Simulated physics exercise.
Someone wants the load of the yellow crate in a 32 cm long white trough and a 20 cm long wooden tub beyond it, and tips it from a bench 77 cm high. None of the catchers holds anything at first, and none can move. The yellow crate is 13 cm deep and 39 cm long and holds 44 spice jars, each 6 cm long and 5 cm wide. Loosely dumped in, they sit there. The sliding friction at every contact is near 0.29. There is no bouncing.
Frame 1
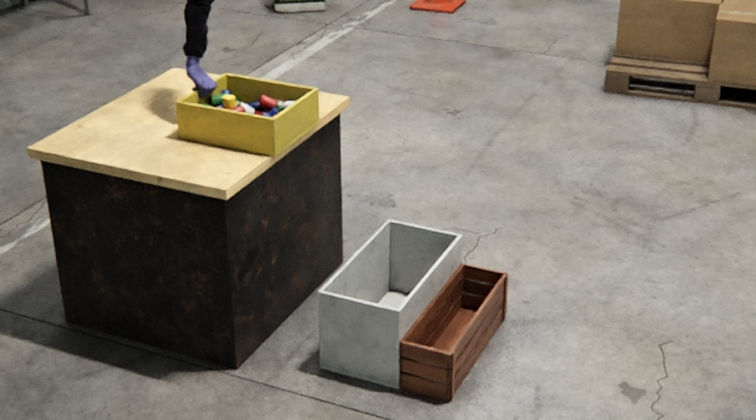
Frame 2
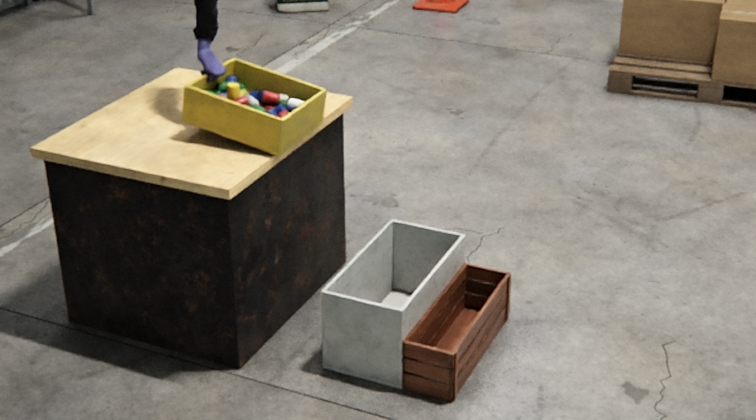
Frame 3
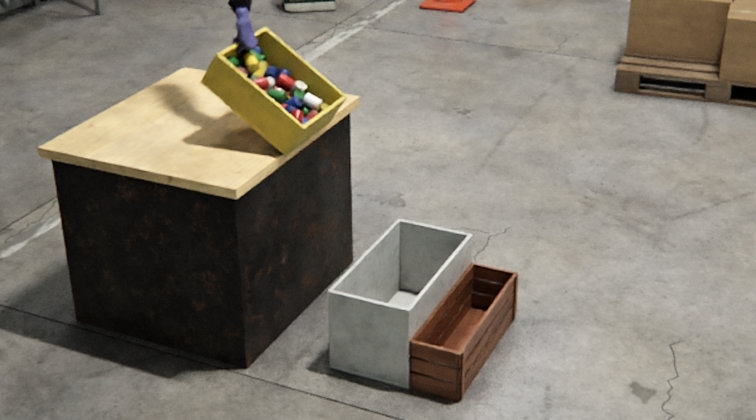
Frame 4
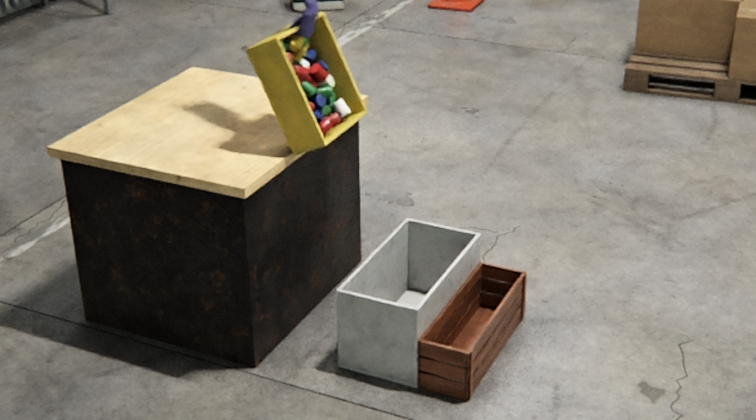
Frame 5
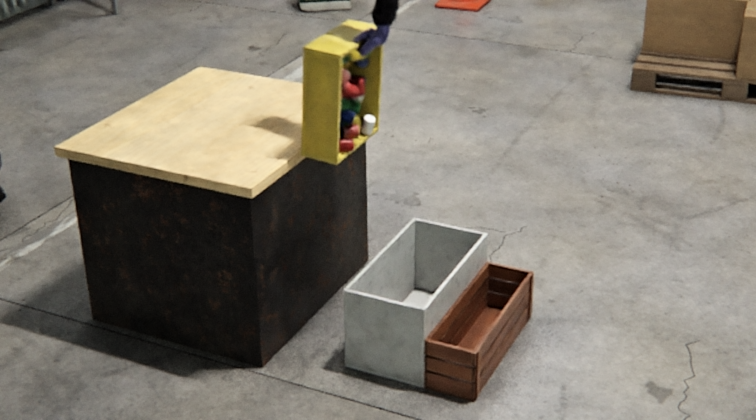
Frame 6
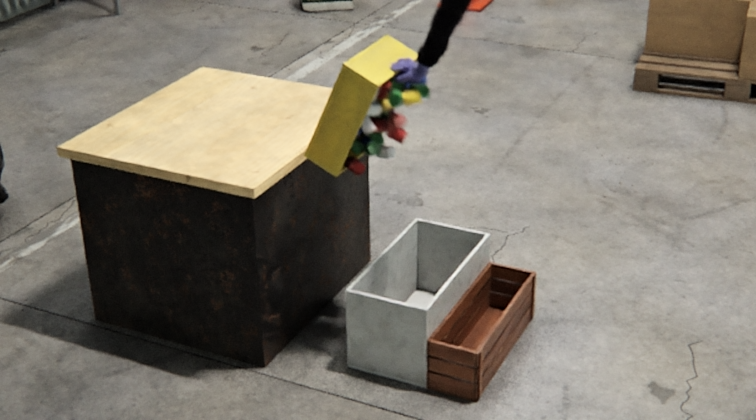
The clip opens with a yellow crate of colourful small jars lying flat on a bench, above a long white trough and a wooden tub on the floor. A gloved hand raises its far end, tilting it steadily rightward over the bench edge past upright, and jars begin tumbling out.
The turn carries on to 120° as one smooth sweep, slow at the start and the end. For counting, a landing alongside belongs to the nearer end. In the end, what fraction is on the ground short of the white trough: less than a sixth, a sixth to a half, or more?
The share is short of a sixth.
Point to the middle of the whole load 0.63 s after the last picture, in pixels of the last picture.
Centre: Approx. (448, 335).
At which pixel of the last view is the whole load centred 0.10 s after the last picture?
Somewhere around (412, 166) in pixels.
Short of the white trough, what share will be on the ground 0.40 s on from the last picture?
Roughly 0 percent.
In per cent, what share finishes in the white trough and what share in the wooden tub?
I'd put it at about 55 percent, then about 10 percent.
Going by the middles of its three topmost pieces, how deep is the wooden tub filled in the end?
About 4 cm.
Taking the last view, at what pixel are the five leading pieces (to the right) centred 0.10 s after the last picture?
I'd put them at about (463, 166).
Then, 0.10 s after the last picture, tilt 120°; 7 still in the yellow crate and 37 in the air.
Then, 0.23 s after the last picture, tilt 120°; 3 still in the yellow crate, 11 in the white trough and 30 in the air.
Then, 0.40 s after the last picture, tilt 120°; 21 in the white trough, 5 in the wooden tub, 14 on the ground beyond the wooden tub and 4 in the air.
When it is over (0.63 s after the last picture), 24 in the white trough, 5 in the wooden tub and 15 on the ground beyond the wooden tub. Asked share, 0 of 44, 0 per cent.
